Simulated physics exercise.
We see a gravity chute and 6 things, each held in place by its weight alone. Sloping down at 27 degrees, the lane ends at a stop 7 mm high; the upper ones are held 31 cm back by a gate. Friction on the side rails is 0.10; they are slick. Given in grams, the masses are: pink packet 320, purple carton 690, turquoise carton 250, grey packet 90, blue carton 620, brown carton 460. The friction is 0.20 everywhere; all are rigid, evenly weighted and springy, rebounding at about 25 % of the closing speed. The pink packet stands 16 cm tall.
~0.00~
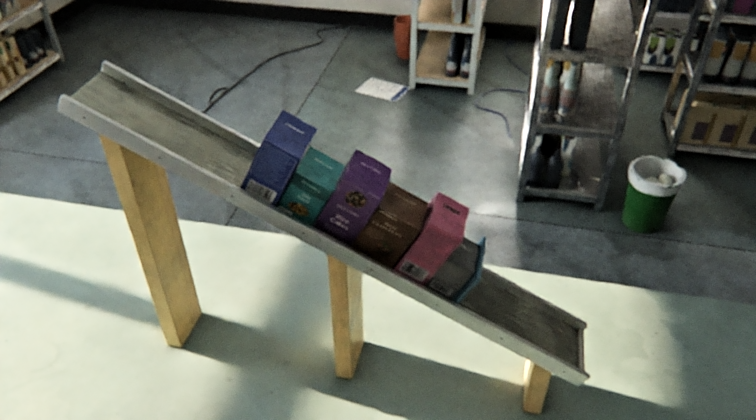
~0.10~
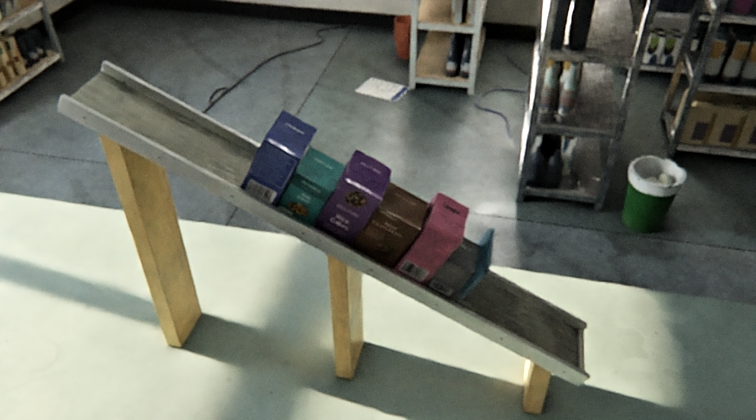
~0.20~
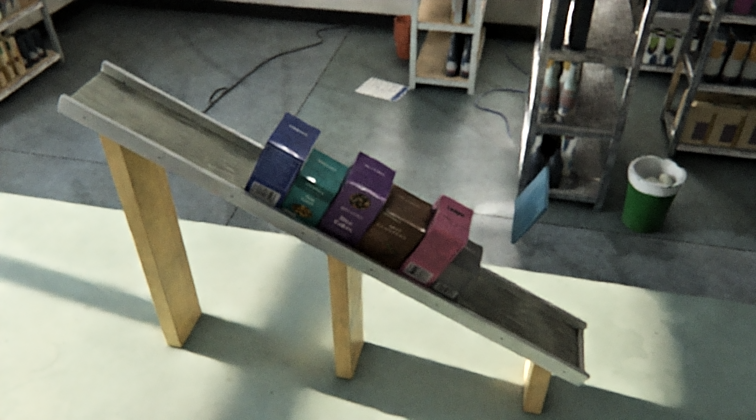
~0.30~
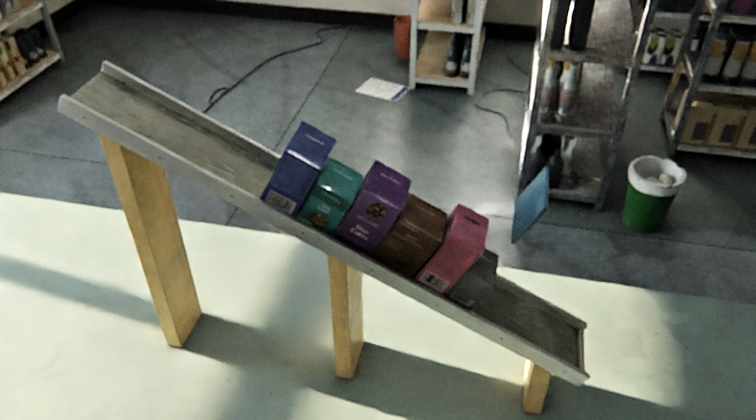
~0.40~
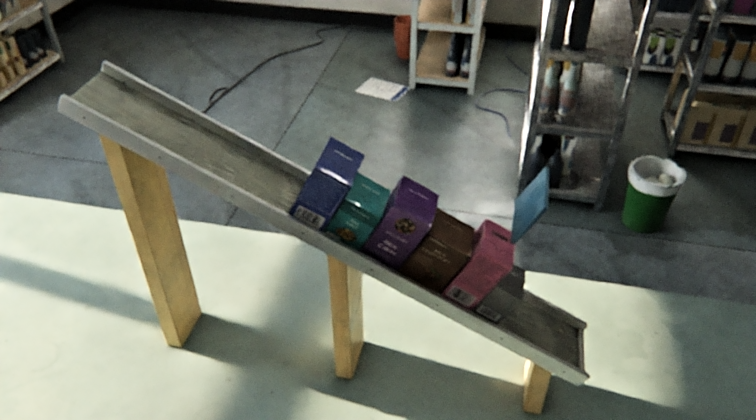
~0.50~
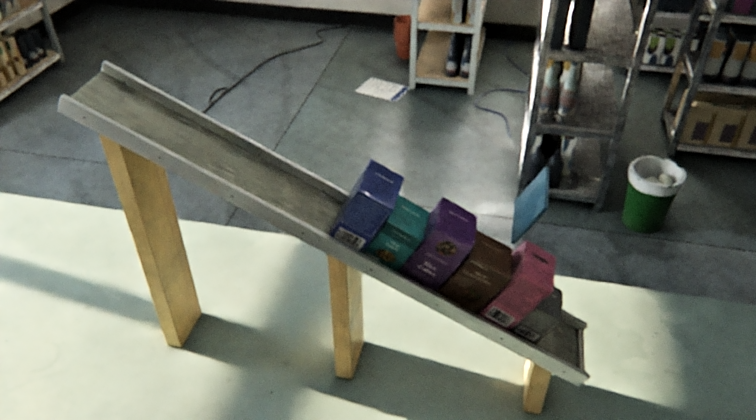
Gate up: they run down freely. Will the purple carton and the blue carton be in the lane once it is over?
Result: Purple carton: Is kept in the lane; blue carton: Is kept in the lane.
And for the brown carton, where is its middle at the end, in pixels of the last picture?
Its centre ends close to (529, 295) in the last view.
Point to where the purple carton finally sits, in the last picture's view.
End position: Roughly (494, 270).
After 0.60 s, blue carton near (417, 235); purple carton near (488, 272).
In the end (1.2 s), toppled in the lane, blue carton; the other 5 in the lane. In the last view, purple carton near (494, 270), blue carton near (404, 225).
